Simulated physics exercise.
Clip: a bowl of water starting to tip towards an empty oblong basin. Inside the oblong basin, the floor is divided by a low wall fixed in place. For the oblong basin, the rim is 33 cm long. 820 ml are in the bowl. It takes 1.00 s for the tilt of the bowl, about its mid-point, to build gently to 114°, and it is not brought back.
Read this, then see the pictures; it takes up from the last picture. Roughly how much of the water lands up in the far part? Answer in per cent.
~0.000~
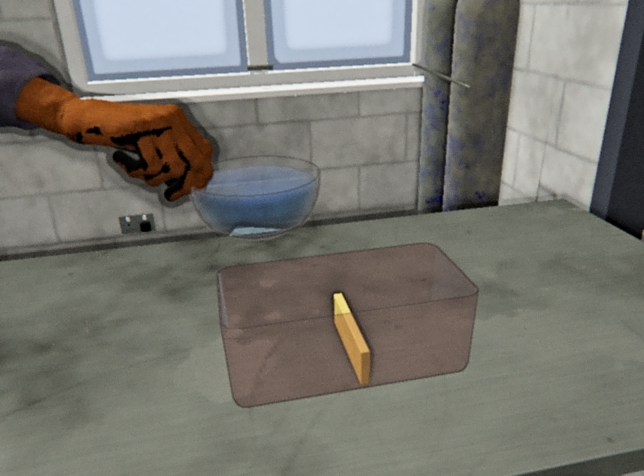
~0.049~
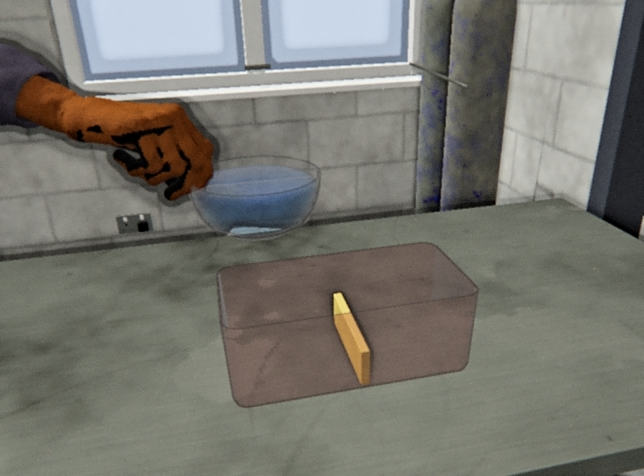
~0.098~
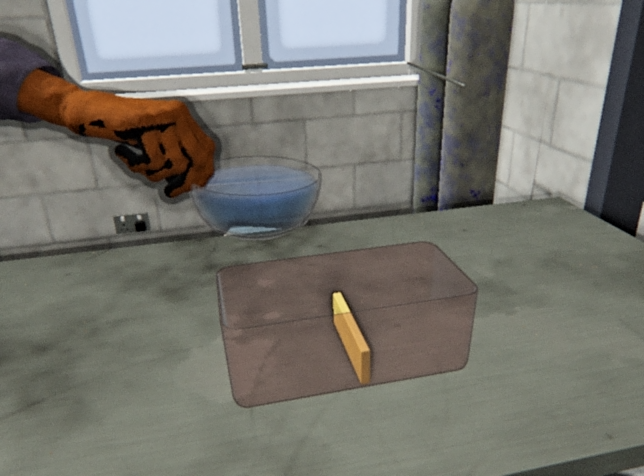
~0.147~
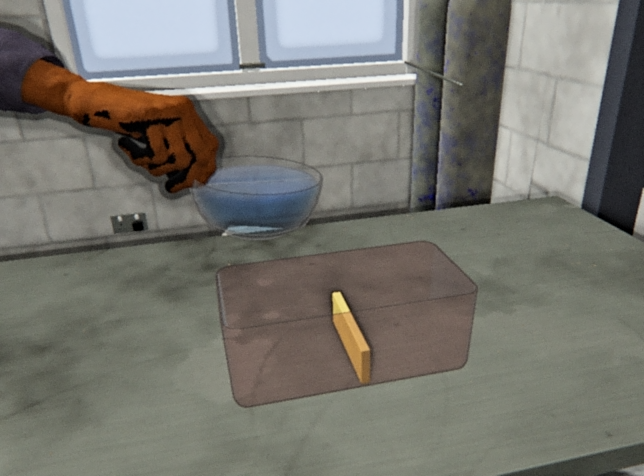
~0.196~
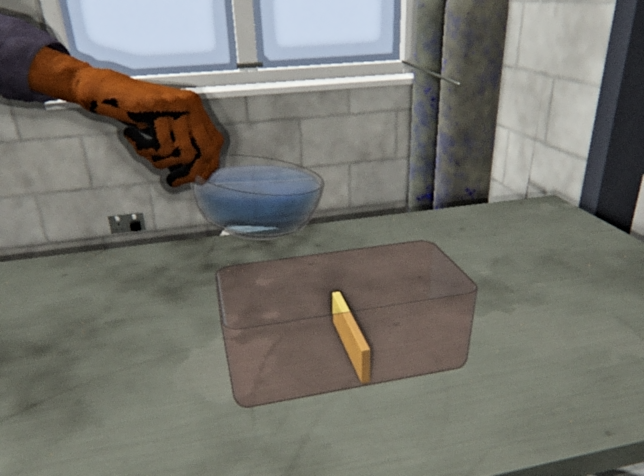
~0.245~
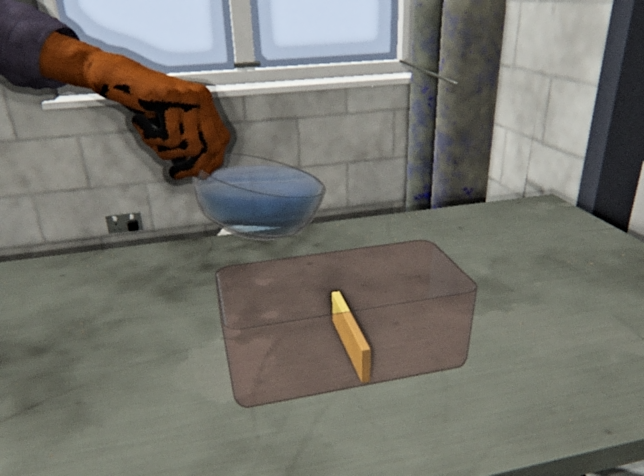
Around 68 %.
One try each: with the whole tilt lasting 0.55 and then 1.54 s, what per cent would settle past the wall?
50 per cent first, 75 per cent second.
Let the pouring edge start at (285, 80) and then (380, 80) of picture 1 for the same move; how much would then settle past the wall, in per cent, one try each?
It comes to 60 per cent, and then 75 per cent.
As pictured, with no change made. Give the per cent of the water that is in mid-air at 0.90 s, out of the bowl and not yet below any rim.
Airborne fraction: Approx. 2 %.
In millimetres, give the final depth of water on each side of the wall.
Depths: Left near 10 mm, right near 24 mm.
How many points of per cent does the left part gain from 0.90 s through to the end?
That works out to roughly 2 per cent of the whole.
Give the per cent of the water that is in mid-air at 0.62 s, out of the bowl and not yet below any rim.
Some 38 per cent.
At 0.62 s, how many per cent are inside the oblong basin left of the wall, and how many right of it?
Left: Around 3. Right: Around 34.
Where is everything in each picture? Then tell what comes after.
Tilt 0°; pouring edge (318, 170); surface from (191, 187) to (315, 175); the oblong basin's rim runs from (219, 298) to (456, 267); the wall's top is at (350, 321), in the first picture.
Tilt 1°; pouring edge (318, 170); surface from (191, 187) to (316, 176), in the second picture.
Tilt 3°; pouring edge (319, 172); surface from (192, 186) to (316, 176), in the third picture.
Tilt 6°; pouring edge (320, 175); surface from (192, 185) to (317, 177), in the fourth picture.
Tilt 10°; pouring edge (321, 180); surface from (194, 185) to (319, 177), in the fifth picture.
Tilt 16°; pouring edge (322, 186); surface from (197, 185) to (318, 180); 1 per cent is over the edge, in the sixth picture.
Then, 0.62 s in, the tilt is 78° and 26 per cent is still to pour, 3 is left of the wall and 34 right of it.
Then, 0.90 s in, the tilt is 111° and 0 per cent is still to pour, 29 is left of the wall and 68 right of it.
Then, 1.19 s in, the tilt is 114° and 0 per cent is still to pour, 32 is left of the wall and 68 right of it.
Then, 1.50 s in, the tilt is 114° and 0 per cent is still to pour, 32 is left of the wall and 68 right of it.
Finally, 32 per cent lies left of the wall, 68 right of it and 0 outside.
